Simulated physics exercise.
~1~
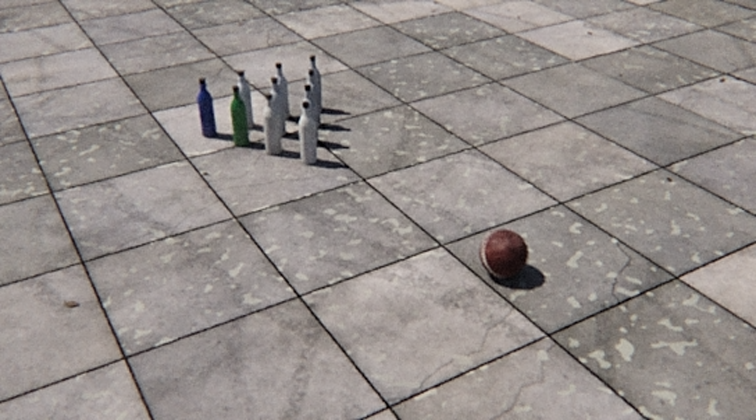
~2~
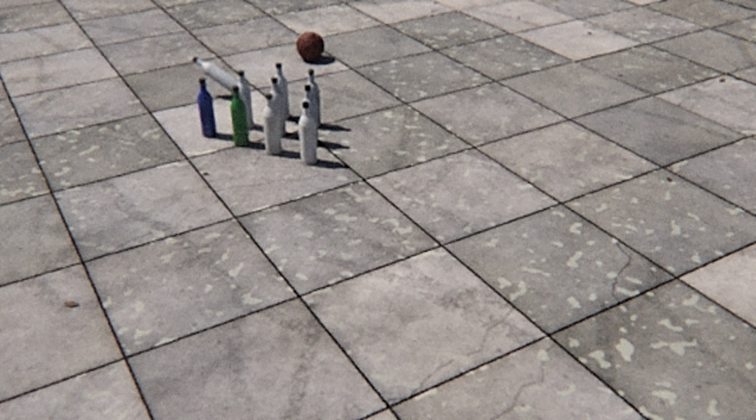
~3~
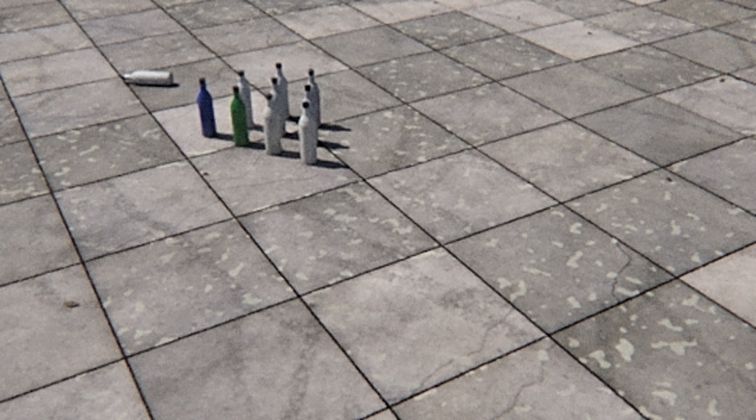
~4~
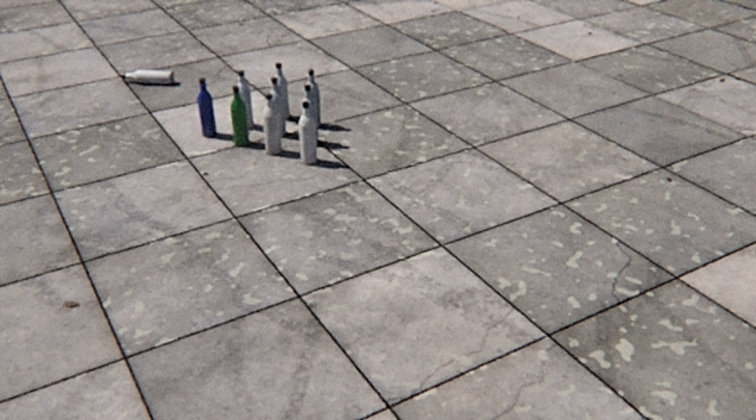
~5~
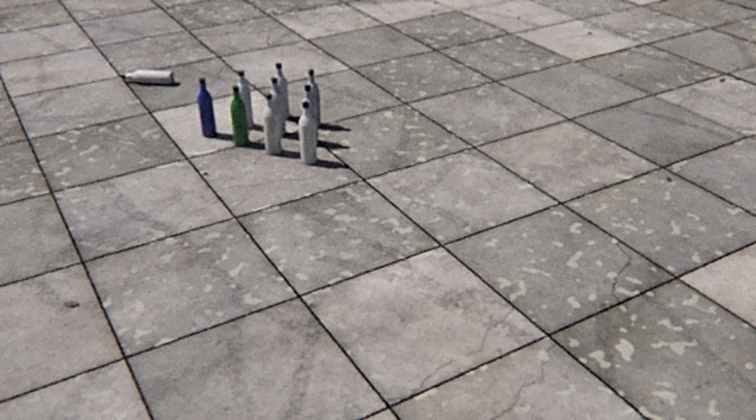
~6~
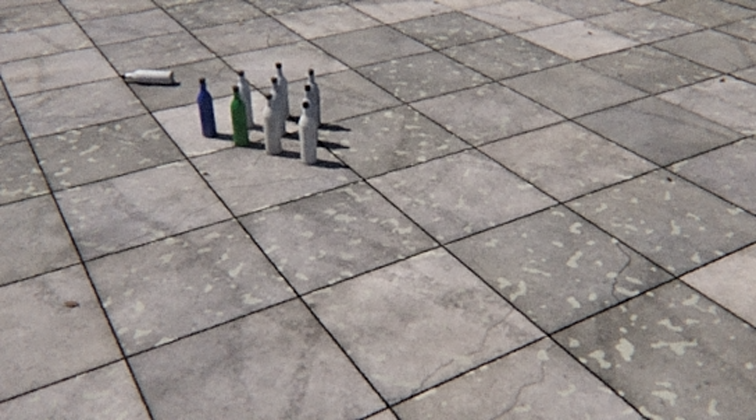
The footage shows a dark red ball rolling across stone paving toward a cluster of upright bottles, mostly white with one blue and one green. It passes away beyond them as one white bottle topples and comes to lie behind the rest, which stay standing.
